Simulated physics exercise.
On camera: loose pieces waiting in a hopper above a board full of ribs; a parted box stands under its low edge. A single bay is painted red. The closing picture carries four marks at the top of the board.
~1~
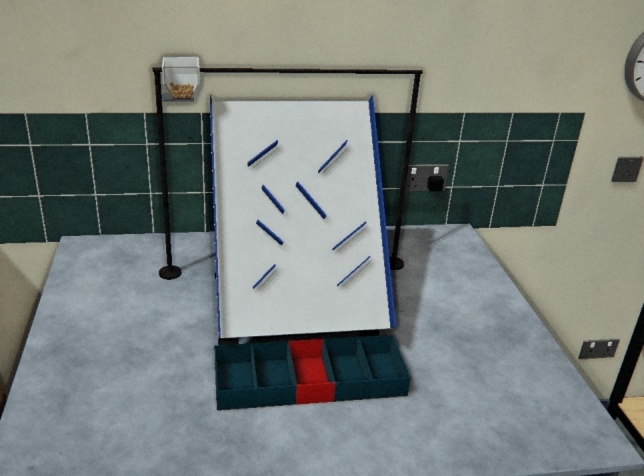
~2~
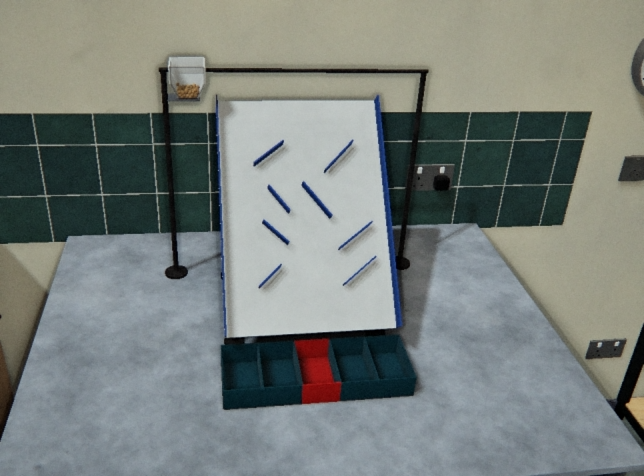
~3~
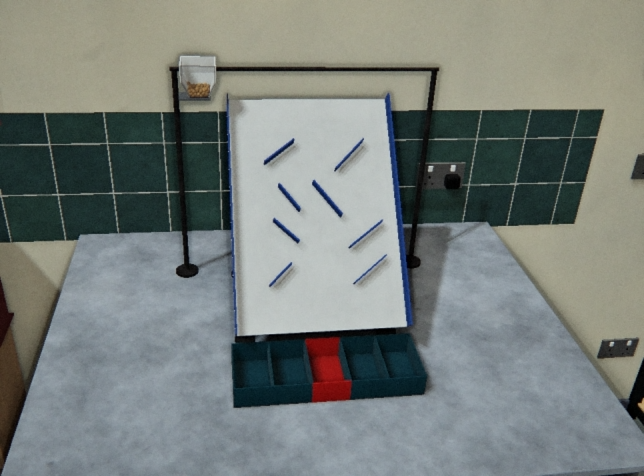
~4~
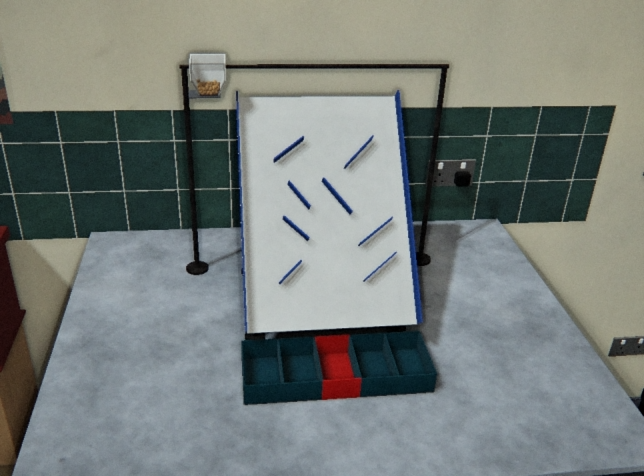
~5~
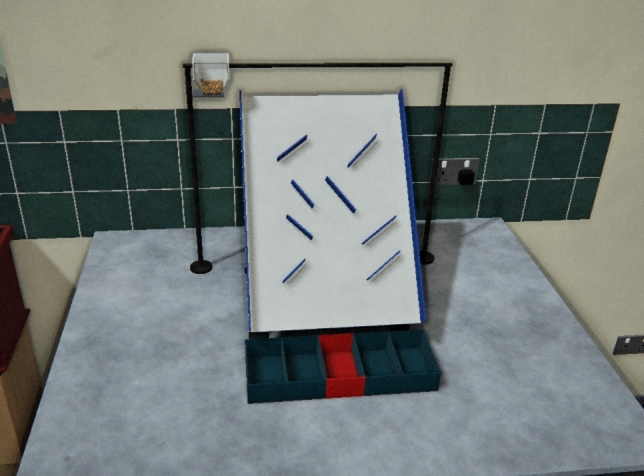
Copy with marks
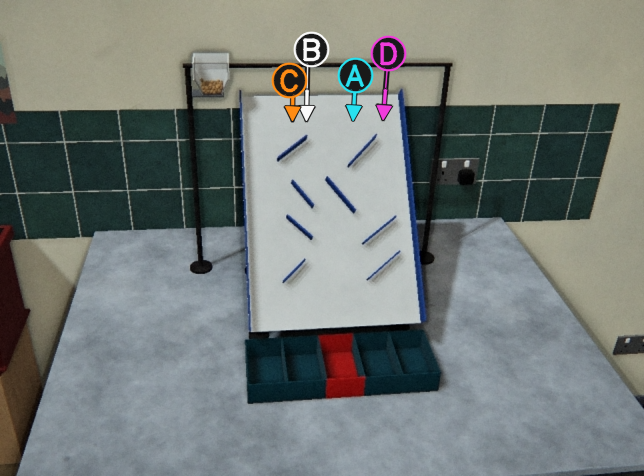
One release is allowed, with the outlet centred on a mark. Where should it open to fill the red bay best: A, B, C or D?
A.
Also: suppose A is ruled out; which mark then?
Mark B.
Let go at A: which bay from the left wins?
The third.
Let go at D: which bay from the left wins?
The fifth.
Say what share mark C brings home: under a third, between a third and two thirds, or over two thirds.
It is under a third.
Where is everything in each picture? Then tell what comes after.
The first picture shows hopper (182, 93), round wooden beads, door shut.
The second picture shows ribs (254, 162) to (284, 140), (326, 169) to (353, 140), (269, 184) to (290, 210).
The third picture shows ribs (314, 180) to (343, 214), (274, 218) to (300, 241), (351, 246) to (383, 220).
The fourth picture shows ribs (280, 282) to (302, 260), (365, 279) to (397, 252).
The fifth picture shows red bay (345, 386), number 3 of 5 from the left.
On the marked copy, mark A meets the board at (353, 115); mark B meets the board at (306, 115); mark C meets the board at (292, 115); mark D meets the board at (383, 114).
If A is chosen, roughly two thirds in the red bay, roughly a quarter in other bays, about a tenth outside the box.
If B is chosen, roughly a third in the red bay, roughly half in other bays, about a tenth outside the box.
If C is chosen, about a tenth in the red bay, roughly two thirds in other bays, roughly a quarter outside the box.
If D is chosen, about a tenth in the red bay, roughly two thirds in other bays, roughly a quarter outside the box.
